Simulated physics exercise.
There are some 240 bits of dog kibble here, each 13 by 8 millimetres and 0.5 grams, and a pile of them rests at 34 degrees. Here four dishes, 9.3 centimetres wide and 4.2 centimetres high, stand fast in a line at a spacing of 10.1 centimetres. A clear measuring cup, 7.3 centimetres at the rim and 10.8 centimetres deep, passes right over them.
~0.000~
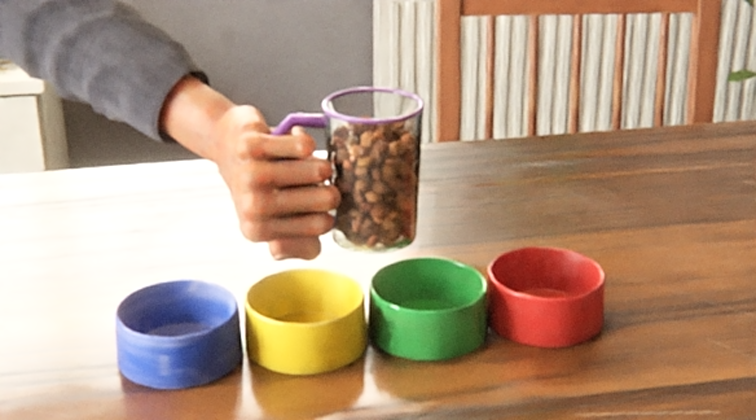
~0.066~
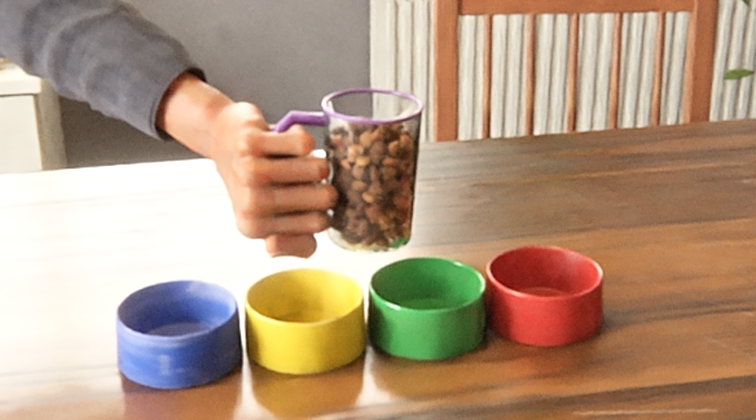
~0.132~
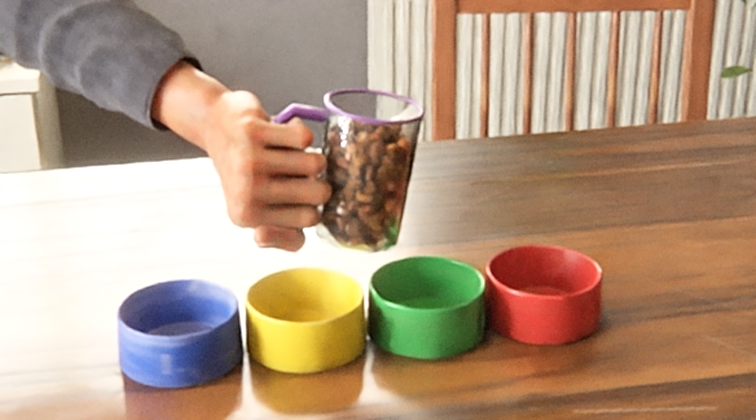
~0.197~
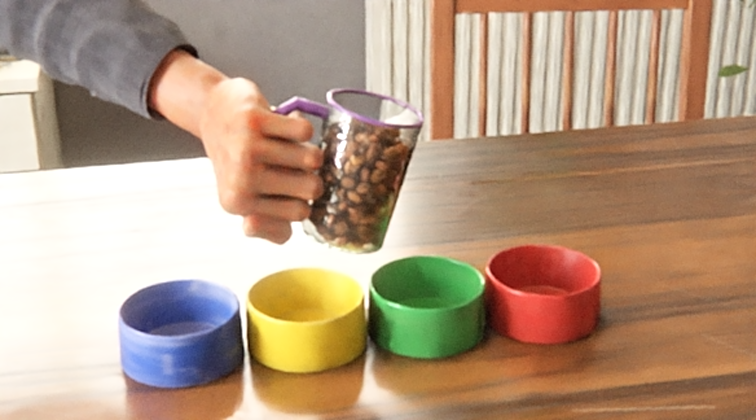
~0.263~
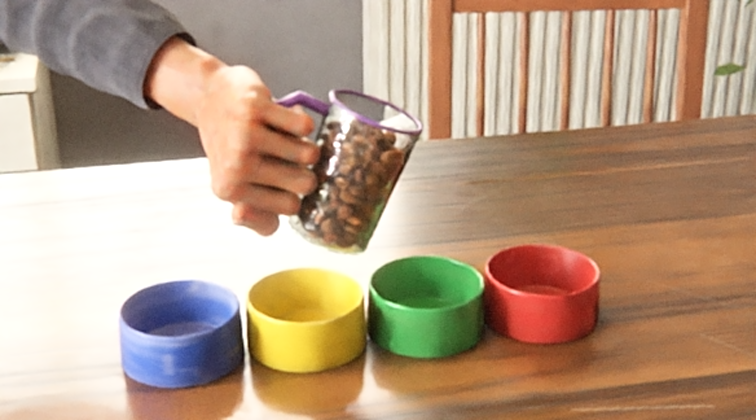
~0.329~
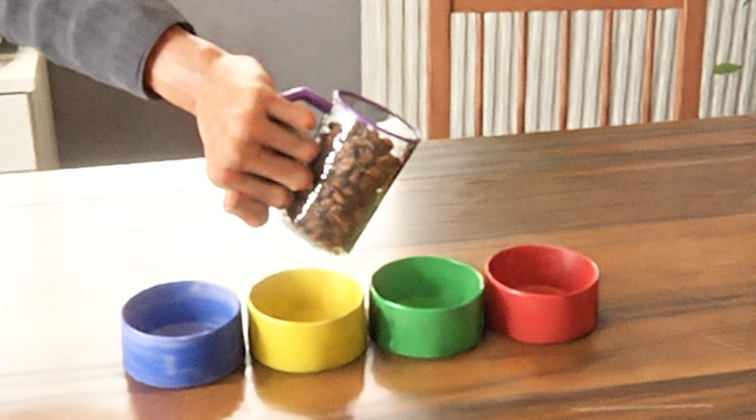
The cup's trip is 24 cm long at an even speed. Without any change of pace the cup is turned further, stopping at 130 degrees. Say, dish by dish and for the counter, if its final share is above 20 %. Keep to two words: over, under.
Red: Under, blue: Under, green: Under, yellow: Over, counter: Under.
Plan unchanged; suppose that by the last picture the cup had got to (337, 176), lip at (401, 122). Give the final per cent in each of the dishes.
Then red 0, blue 80, green 0, and yellow 10.
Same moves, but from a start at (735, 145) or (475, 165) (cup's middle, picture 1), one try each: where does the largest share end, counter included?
Largest amount - try one: Counter, try two: Green.
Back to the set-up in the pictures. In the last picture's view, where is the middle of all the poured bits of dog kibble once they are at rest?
Est. centre at rest: (308, 311) px.
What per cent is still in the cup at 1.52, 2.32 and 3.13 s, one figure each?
Around 0 per cent at the first moment, 0 at the second and 0 at the third.
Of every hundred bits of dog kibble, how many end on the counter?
5 %.
Then, at 1.52 s, tilt 130 degrees; cup holds 0 %, green 5 %, yellow 90 %.
Then, at 2.32 s, tilt 130 degrees; cup holds 0 %, green 5 %, yellow 90 %.
After 3.13 s, tilt 130 degrees; cup holds 0 %, green 5 %, yellow 90 %.
By 3.4 s all is still; red 0 %, blue 0 %, green 5 %, yellow 90 %, counter 5 %.
